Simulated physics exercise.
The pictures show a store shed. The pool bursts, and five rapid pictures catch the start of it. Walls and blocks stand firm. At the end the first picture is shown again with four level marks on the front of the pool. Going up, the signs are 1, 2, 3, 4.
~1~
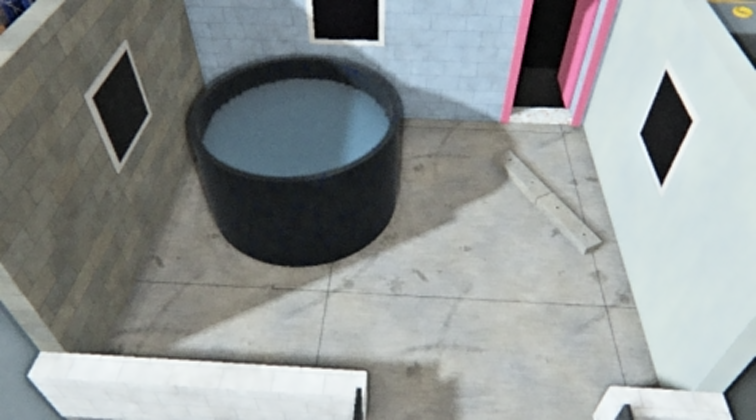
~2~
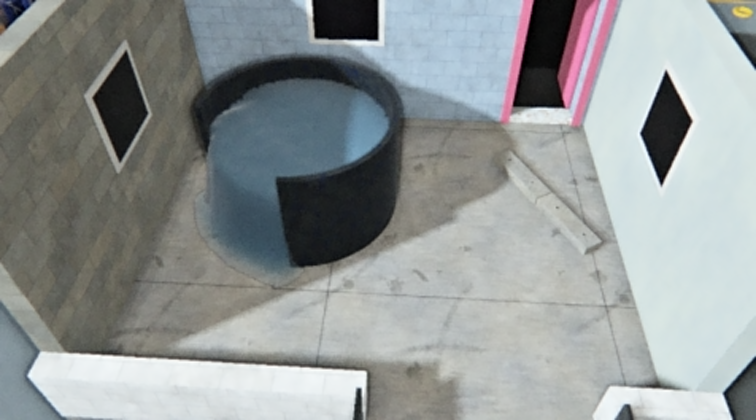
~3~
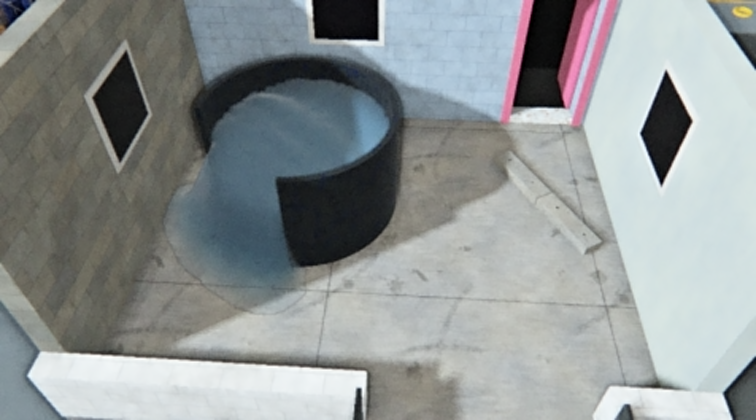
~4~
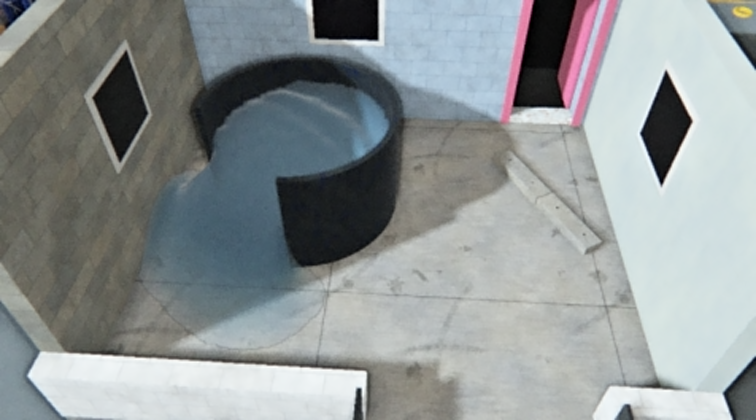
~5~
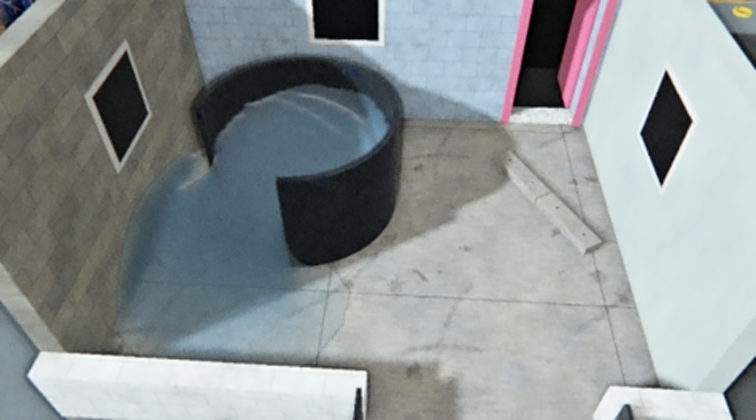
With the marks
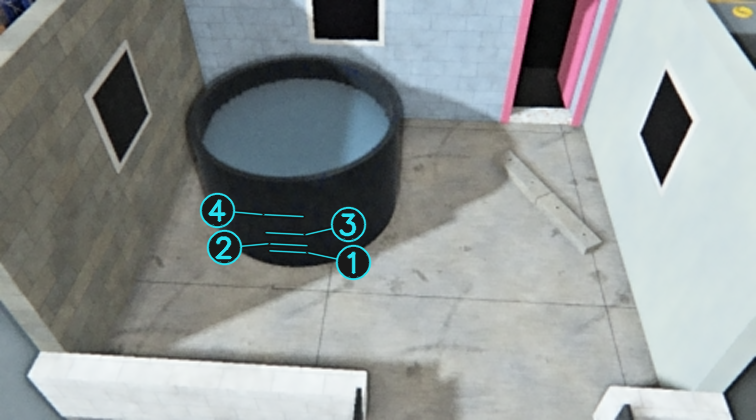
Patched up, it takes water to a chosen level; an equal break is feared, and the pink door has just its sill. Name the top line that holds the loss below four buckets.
Go for 3.
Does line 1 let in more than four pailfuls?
No.
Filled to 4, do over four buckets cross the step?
Yes, it does.
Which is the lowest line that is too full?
The answer is 4.
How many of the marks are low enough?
Three of the four.
On the marked copy, 1 at (288, 251); 2 at (287, 244); 3 at (285, 233); 4 at (282, 215); from the bottom up 1, 2, 3, 4.
With 1, nothing gets over.
With 2, nothing gets over.
With 3, a splash gets over, under a bucket.
With 4, about 12 bucketfuls get in.
